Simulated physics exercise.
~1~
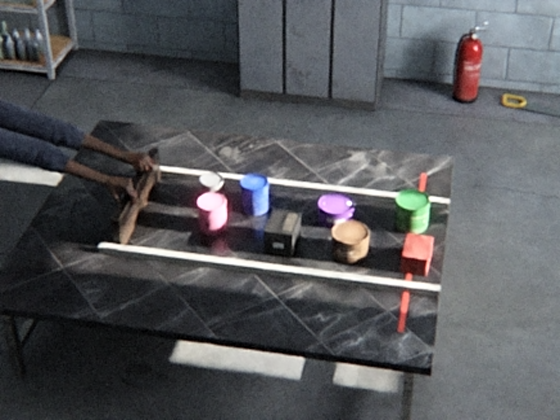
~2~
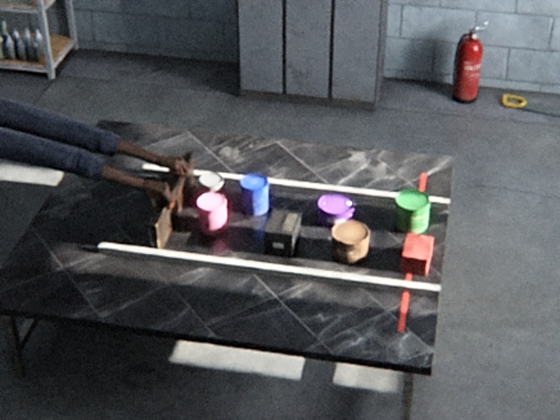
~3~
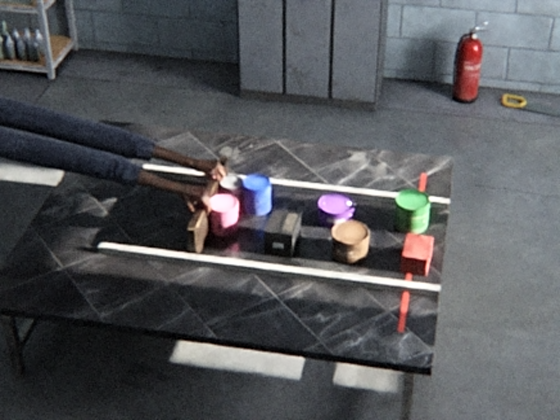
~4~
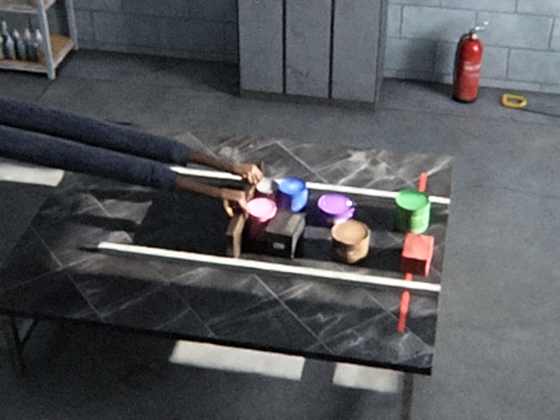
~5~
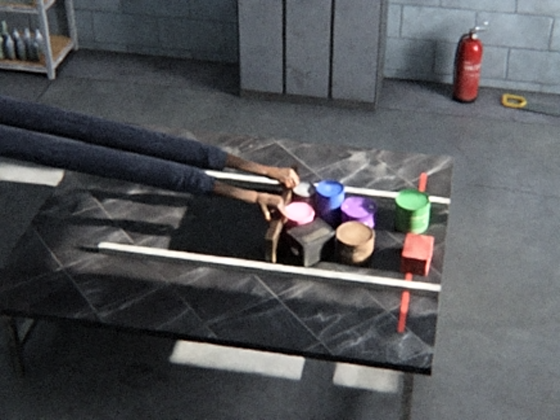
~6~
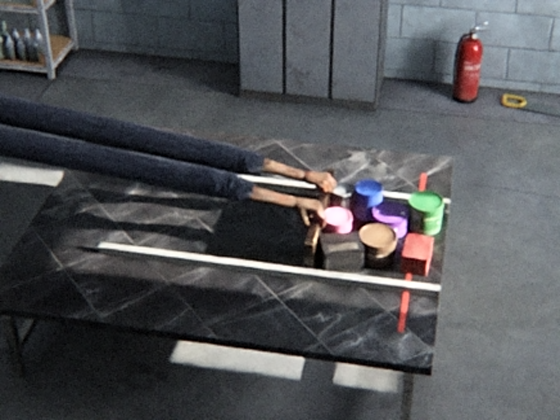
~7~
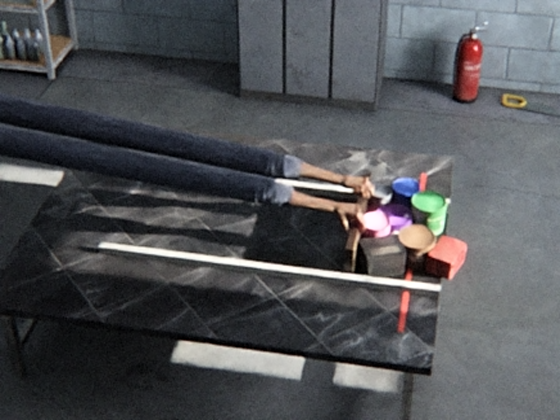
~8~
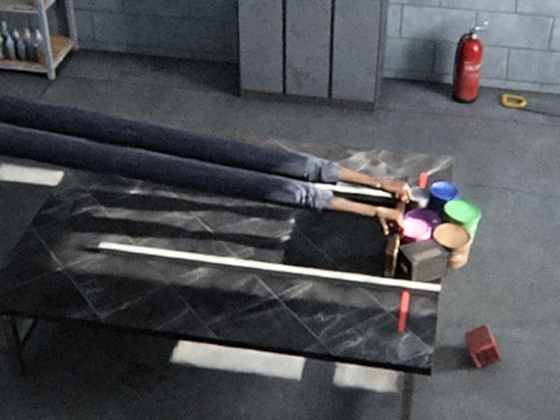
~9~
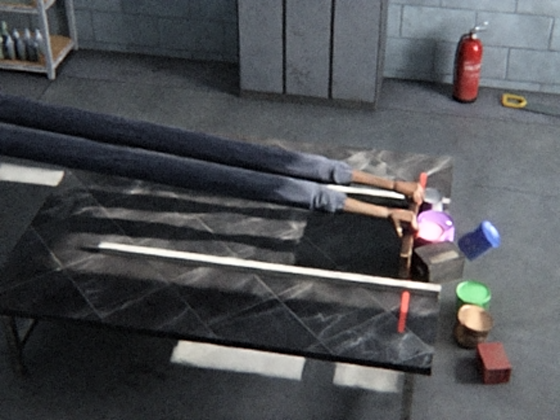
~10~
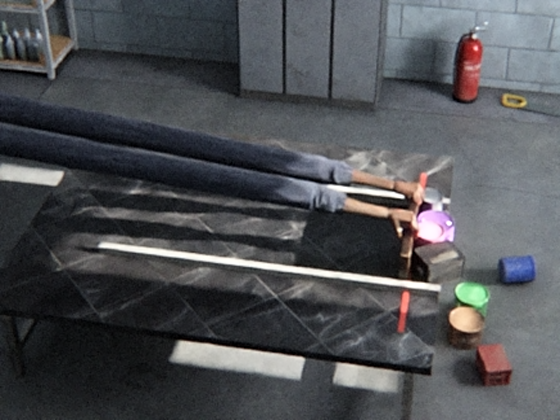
We see two hands push a wooden plank rightward along a dark table, sweeping pails and boxes toward the red tape, where the plank stops. The red crate drops off first, then the green, brown and blue pails fall to the floor, while the others stay at the edge.
